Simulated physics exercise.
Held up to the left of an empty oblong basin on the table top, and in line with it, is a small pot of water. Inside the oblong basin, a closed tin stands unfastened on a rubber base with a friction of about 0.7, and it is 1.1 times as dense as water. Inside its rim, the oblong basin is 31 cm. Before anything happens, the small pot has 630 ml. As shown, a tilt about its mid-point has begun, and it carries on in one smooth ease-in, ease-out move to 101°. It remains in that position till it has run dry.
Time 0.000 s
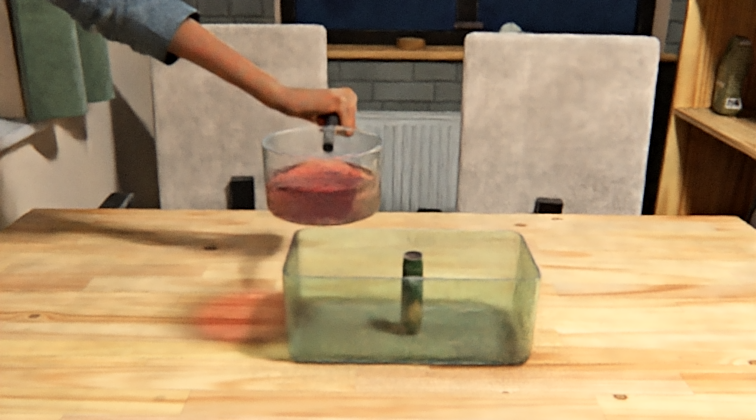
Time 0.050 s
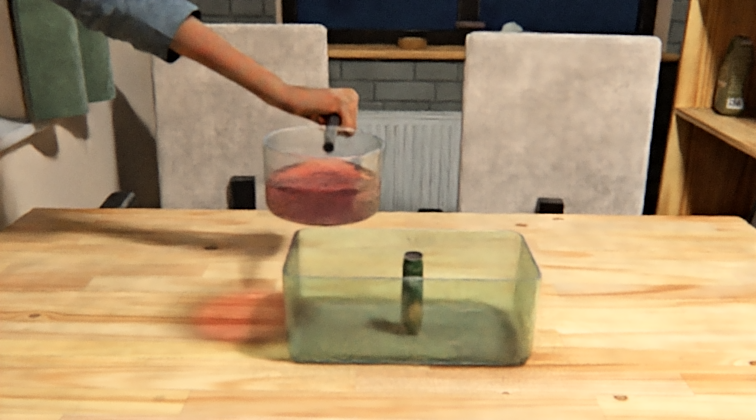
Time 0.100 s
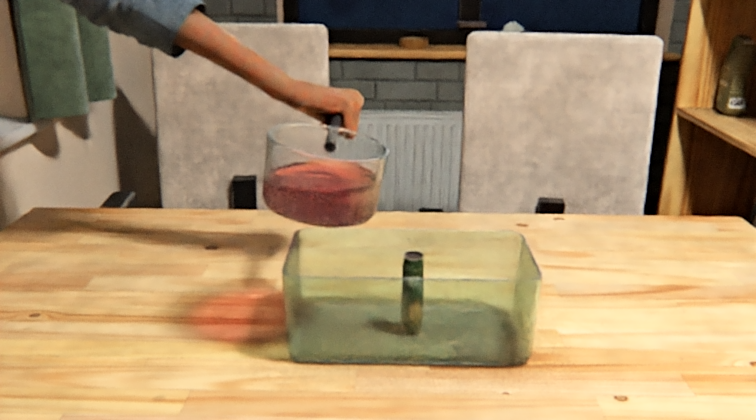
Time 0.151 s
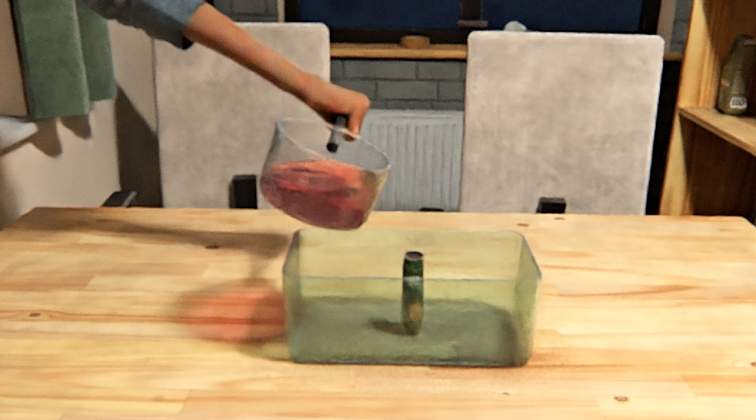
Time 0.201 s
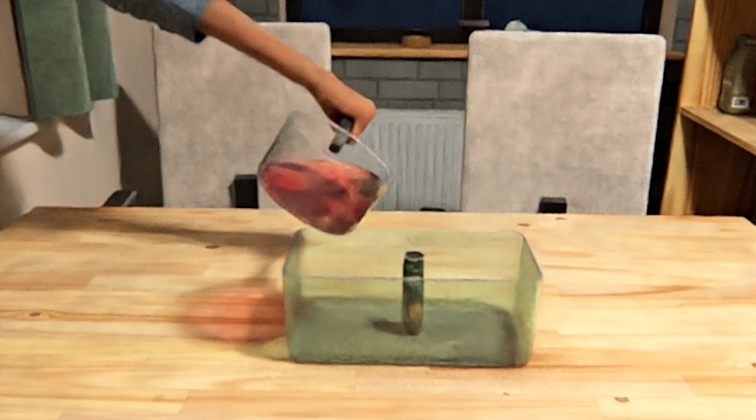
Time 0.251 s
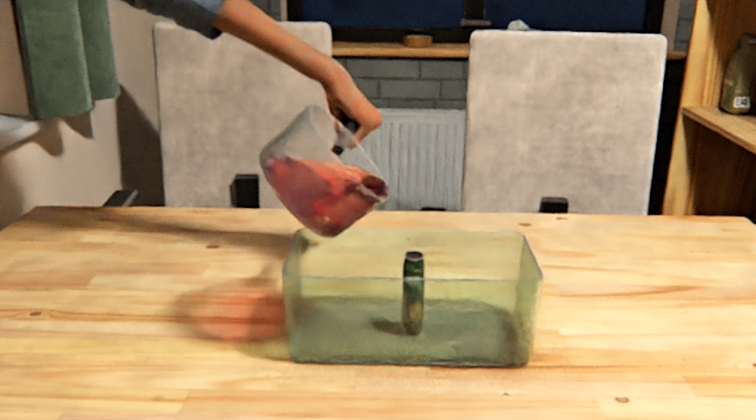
A hand tilts a small clear pot of reddish water rightward above an oblong basin.
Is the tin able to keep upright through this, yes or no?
No, it topples.
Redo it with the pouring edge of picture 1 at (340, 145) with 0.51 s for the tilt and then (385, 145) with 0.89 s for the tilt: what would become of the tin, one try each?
First it stays on its base; then it stays on its base.
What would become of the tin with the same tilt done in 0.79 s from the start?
It stays steady, then.
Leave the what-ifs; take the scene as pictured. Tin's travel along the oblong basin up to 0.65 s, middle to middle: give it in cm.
It has moved some 2 cm.
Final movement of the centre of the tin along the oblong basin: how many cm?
All told, the tin's centre has moved close to 9.0 cm.
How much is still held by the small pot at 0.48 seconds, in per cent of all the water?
Still held: Roughly 32 % of the total.
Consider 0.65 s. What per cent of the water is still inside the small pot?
Near 12 percent, more or less.
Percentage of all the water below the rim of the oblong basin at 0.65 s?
Some 82 percent.
After 0.48 s the tilt is 100° and 32 per cent is still to pour; the tin stands where it began.
After 0.65 s the tilt is 101° and 12 per cent is still to pour; the tin stands 2 cm from where it began.
After 0.82 s the tilt is 101° and 3 per cent is still to pour; the tin leans 33°.
After 1.01 s the tilt is 101° and 1 per cent is still to pour; the tin lies on its side.
In the end the tin lies on its side.
